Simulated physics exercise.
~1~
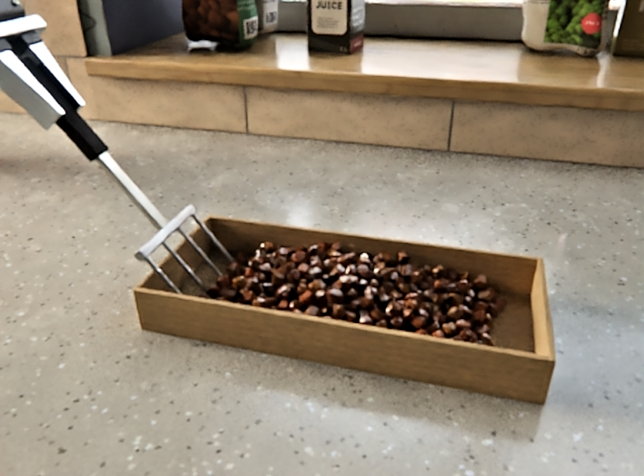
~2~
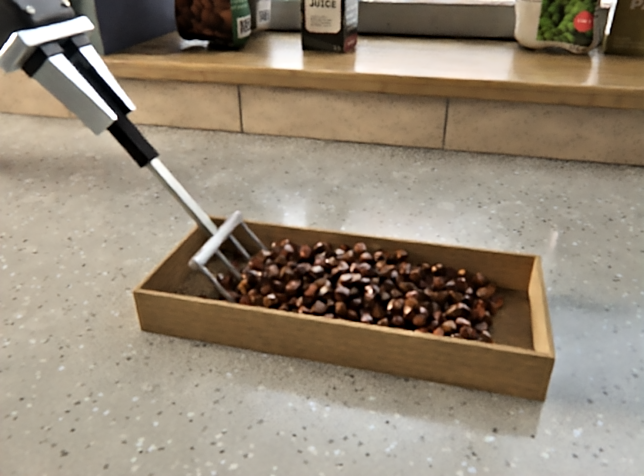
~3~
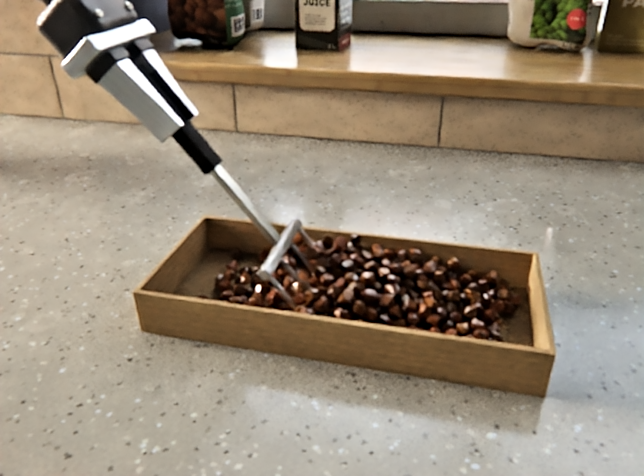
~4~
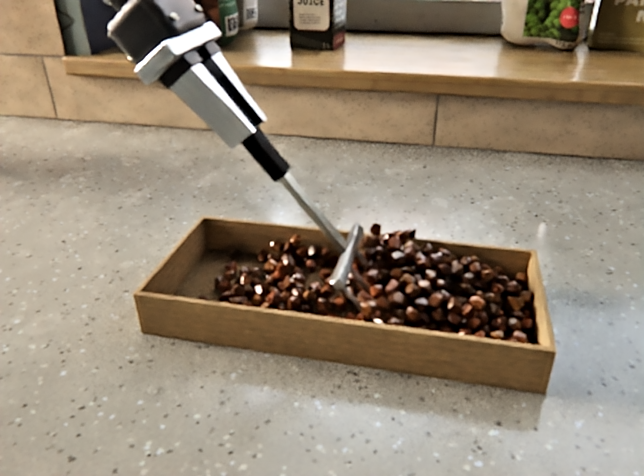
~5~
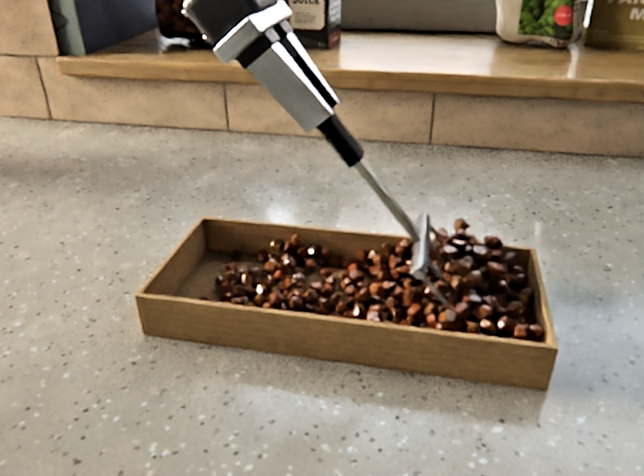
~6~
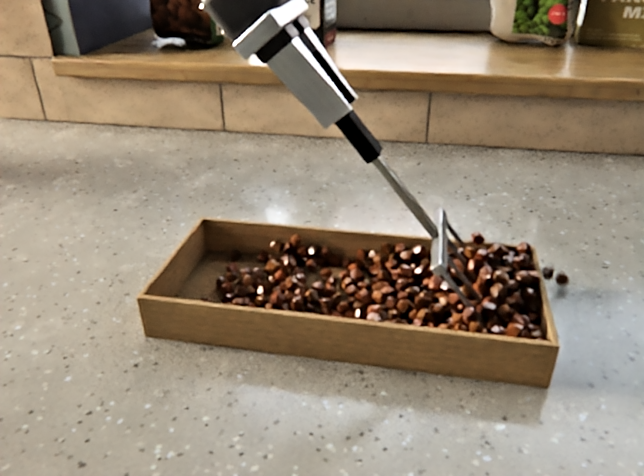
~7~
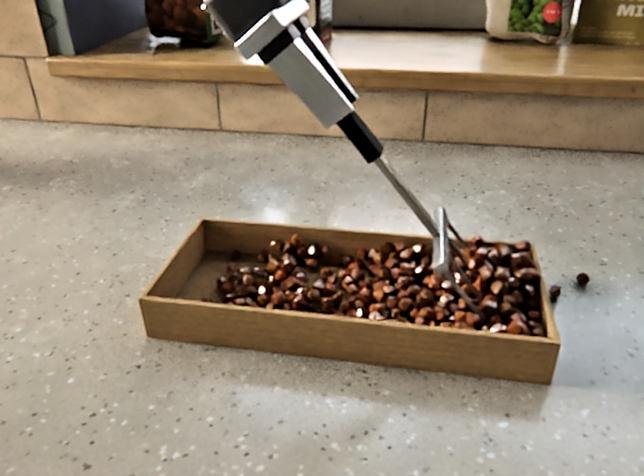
A small metal rake on a black and white robotic arm reaches into the left end of a shallow wooden tray on a speckled grey counter, seen from slightly above. The tray holds a bed of glossy reddish-brown pieces, and behind it a wooden ledge carries jars and a dark carton. The rake lowers its teeth and sweeps to the right, pushing the pieces into a heap toward the far end. As the heap rises against the right wall, a few pieces spill over. The rake stops short of that wall, leaving most pieces inside and a couple visible on the counter.
